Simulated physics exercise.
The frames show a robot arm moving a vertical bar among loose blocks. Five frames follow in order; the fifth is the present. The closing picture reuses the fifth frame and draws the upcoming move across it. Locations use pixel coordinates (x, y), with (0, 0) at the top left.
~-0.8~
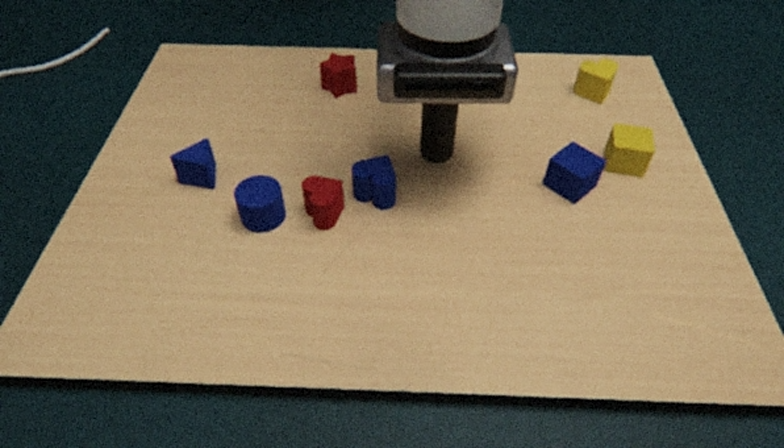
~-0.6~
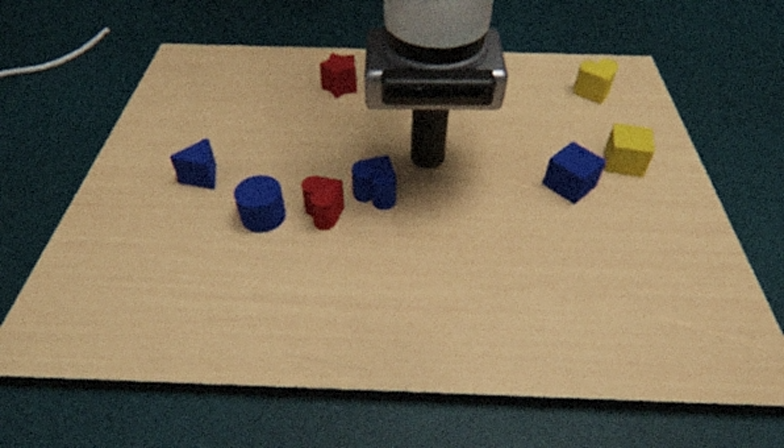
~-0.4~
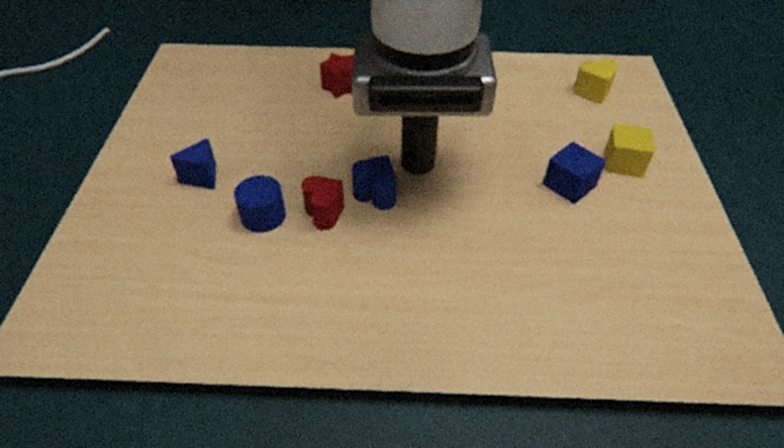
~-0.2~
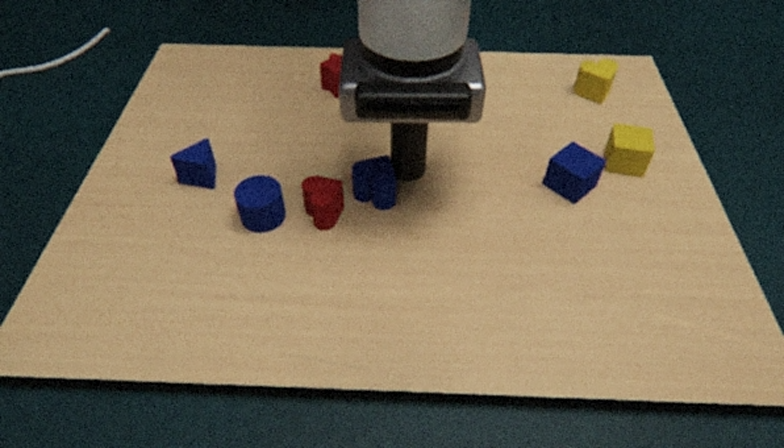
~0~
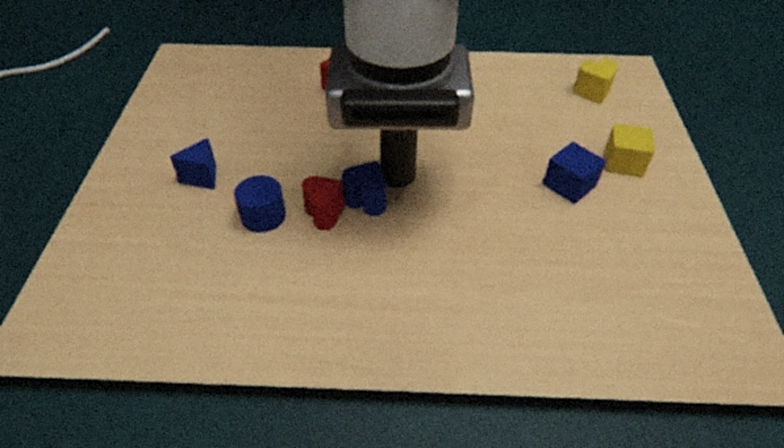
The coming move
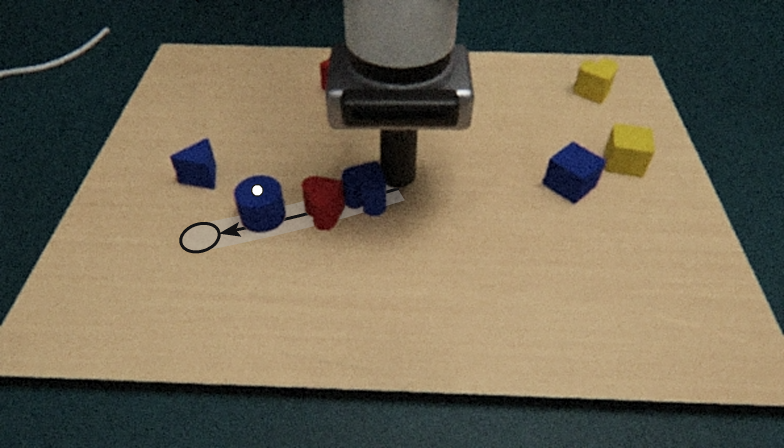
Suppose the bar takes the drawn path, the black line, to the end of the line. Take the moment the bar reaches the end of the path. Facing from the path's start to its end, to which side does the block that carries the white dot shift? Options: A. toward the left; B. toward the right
The correct letter is B.
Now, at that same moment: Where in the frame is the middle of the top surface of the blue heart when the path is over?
Most likely (301, 218).
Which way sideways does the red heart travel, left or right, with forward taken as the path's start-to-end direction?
It's going to go left.
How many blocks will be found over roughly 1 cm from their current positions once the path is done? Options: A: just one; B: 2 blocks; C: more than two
The correct letter is C.
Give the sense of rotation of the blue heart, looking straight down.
Seen from above, counterclockwise.
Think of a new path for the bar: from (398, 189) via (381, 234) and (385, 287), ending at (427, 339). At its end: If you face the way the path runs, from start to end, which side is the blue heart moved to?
Towards the right-hand side.
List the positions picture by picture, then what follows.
In the first picture, tip of the bar at (437, 152), middles of tops, blue triangular piece at (194, 152), blue circle at (257, 190), red heart at (322, 189), blue heart at (376, 169).
In the second picture, bar at (427, 158), nothing pushed.
In the third picture, bar at (418, 164), nothing pushed.
In the fourth picture, bar at (408, 170), nothing pushed.
In the fifth picture, bar at (398, 176), blue triangular piece at (194, 152), blue circle at (257, 190), red heart at (322, 189), blue heart at (366, 175).
The line goes from (398, 189) via (304, 215), ending at (200, 237); the dot is on the blue circle.
On the path given first. One third of the way, bar at (335, 194); red heart at (273, 215), turned 90° clockwise; blue heart at (313, 205), turned 65° anticlockwise.
Two thirds of the way, bar at (267, 210); blue circle at (222, 193); red heart at (257, 223), turned 115° clockwise; blue heart at (301, 218), turned 90° anticlockwise.
At the end, bar at (195, 225); blue triangular piece unmoved; blue circle at (166, 191); red heart at (252, 225), turned 95° clockwise; blue heart at (301, 218), turned 90° anticlockwise.
